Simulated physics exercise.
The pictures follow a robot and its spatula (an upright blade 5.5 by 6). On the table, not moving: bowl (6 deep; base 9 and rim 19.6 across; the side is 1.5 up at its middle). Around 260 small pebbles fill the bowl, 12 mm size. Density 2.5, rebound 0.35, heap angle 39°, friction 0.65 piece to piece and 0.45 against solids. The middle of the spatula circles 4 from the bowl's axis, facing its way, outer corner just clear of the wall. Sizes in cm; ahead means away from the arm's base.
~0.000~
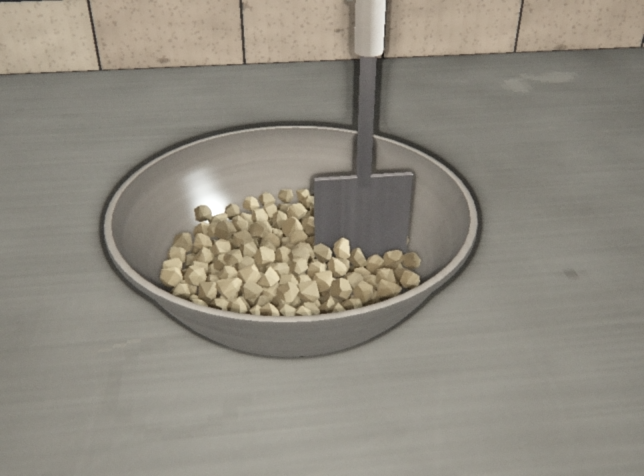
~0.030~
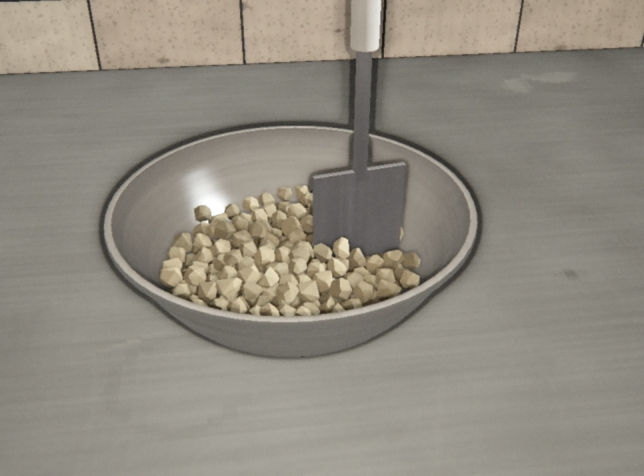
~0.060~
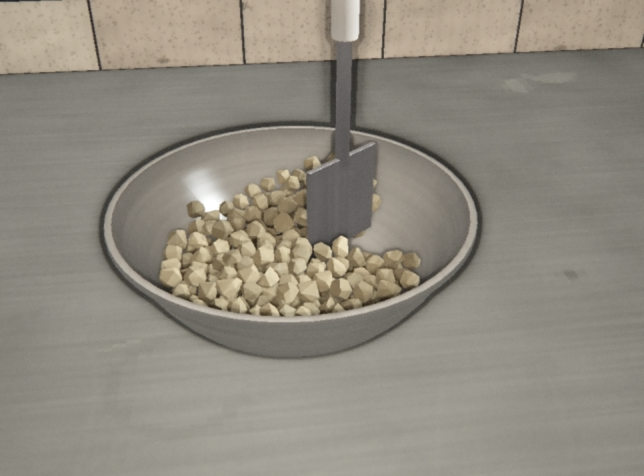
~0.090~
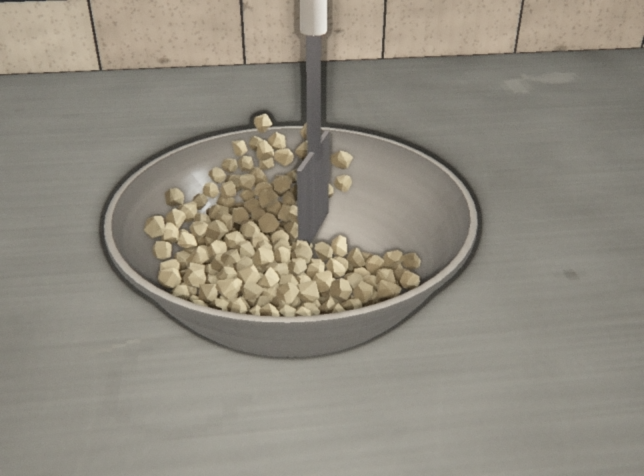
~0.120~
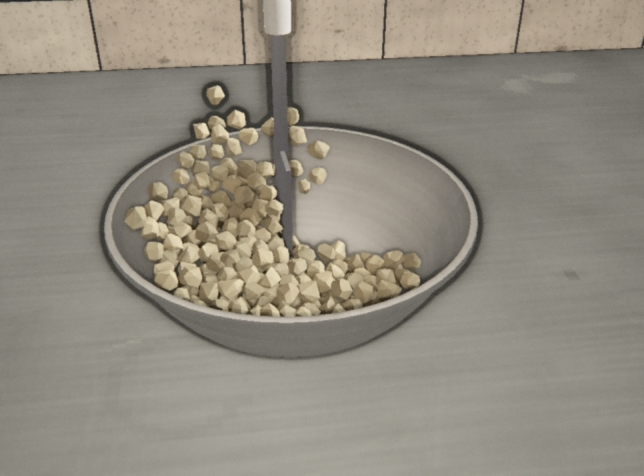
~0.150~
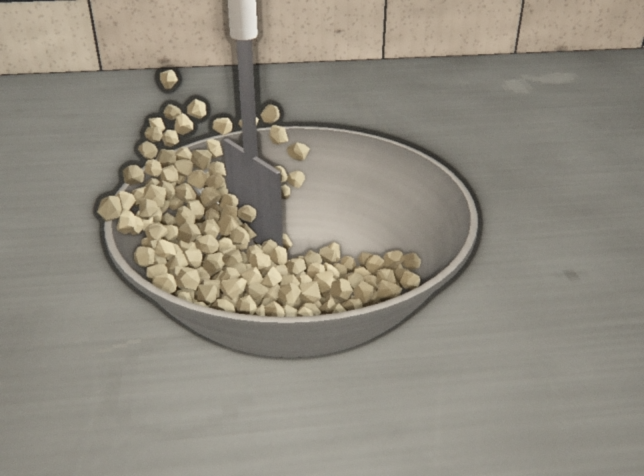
A gray spatula sweeps left through a metal bowl, pushing tan pebbles up over its rim.
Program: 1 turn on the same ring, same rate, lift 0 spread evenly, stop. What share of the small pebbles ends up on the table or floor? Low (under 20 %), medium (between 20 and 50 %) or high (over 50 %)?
Share on the table or floor: Medium (between 20 and 50 %).
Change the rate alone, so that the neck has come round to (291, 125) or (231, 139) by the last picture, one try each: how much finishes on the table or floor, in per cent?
About 20 and 45 per cent.
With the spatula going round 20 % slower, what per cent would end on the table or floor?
It would be near 20 per cent.
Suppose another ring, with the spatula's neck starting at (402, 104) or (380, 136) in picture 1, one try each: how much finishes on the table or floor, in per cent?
Some 0 and 30 per cent.
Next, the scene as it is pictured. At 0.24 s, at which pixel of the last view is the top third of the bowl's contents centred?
At about (205, 280).
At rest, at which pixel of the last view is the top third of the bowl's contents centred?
At about (354, 207).
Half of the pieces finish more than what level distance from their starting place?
Roughly 10 cm.
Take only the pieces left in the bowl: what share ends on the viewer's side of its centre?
Roughly 35 per cent.
After 0.24 s, 209° round, highest piece 10 above the table; 217 in the bowl, 3 on the table or floor, 35 in flight or on the tool.
After 0.34 s, 297° round, highest piece 10 above the table; 189 in the bowl, 29 on the table or floor, 37 in flight or on the tool.
After 0.58 s, 0° round, highest piece 7 above the table; 165 in the bowl, 90 on the table or floor.
After 1.28 s, 0° round, highest piece 6 above the table; 165 in the bowl, 90 on the table or floor.
In the end, 165 in the bowl, 90 on the table or floor. That is 35 % on the table or floor.
